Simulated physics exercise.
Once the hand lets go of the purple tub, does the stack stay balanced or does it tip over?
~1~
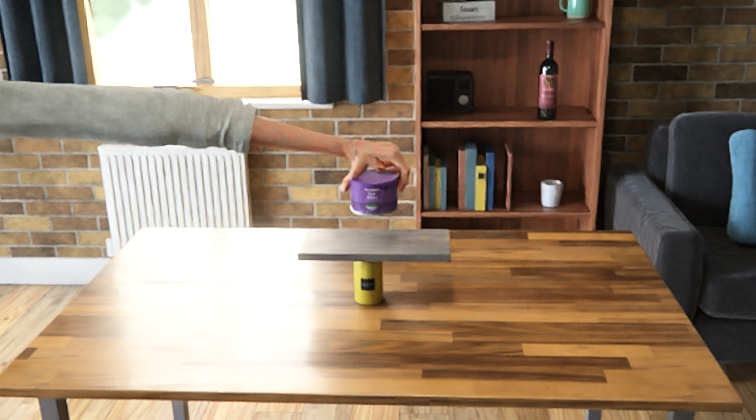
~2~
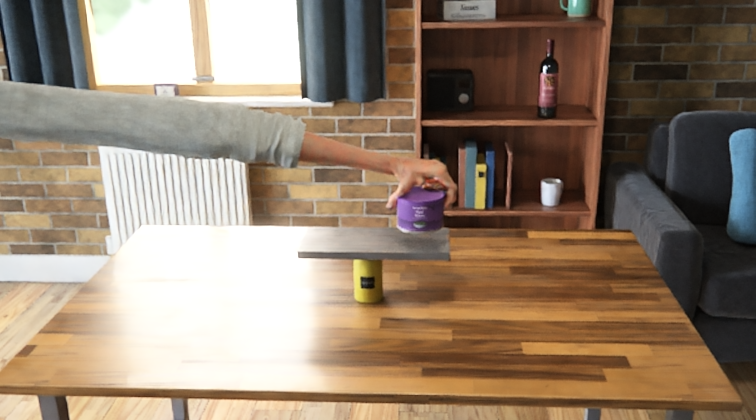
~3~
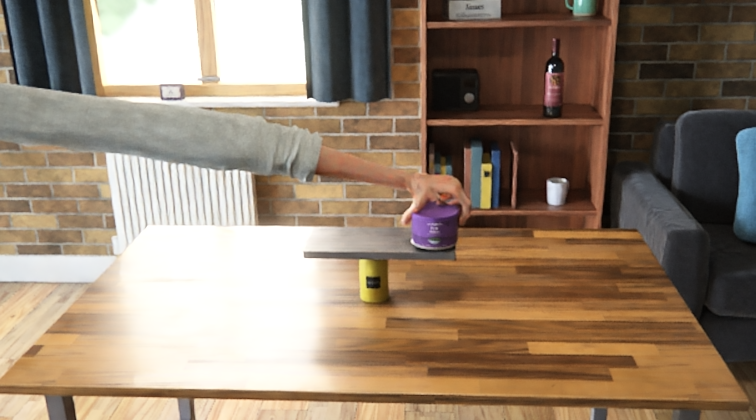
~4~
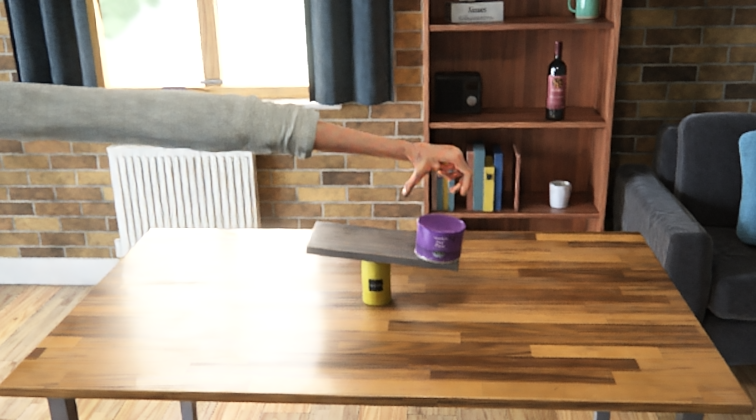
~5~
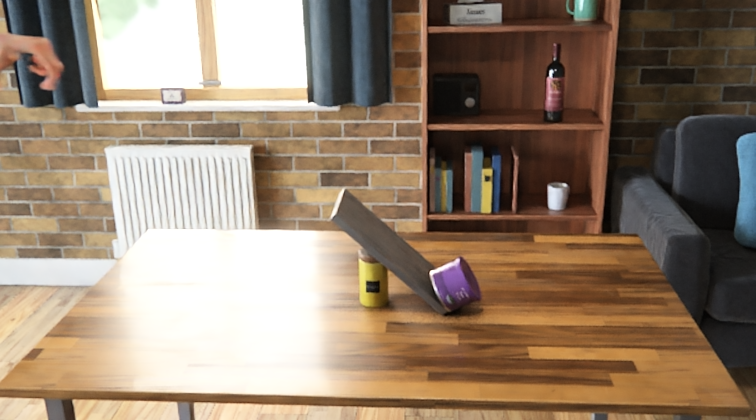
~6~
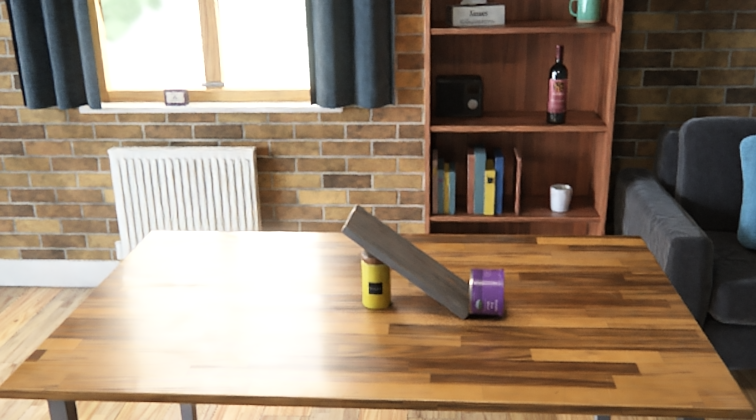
It tips over. The board swings down on the right and the purple tub ends up on its side on the table, while the yellow jar stays standing.
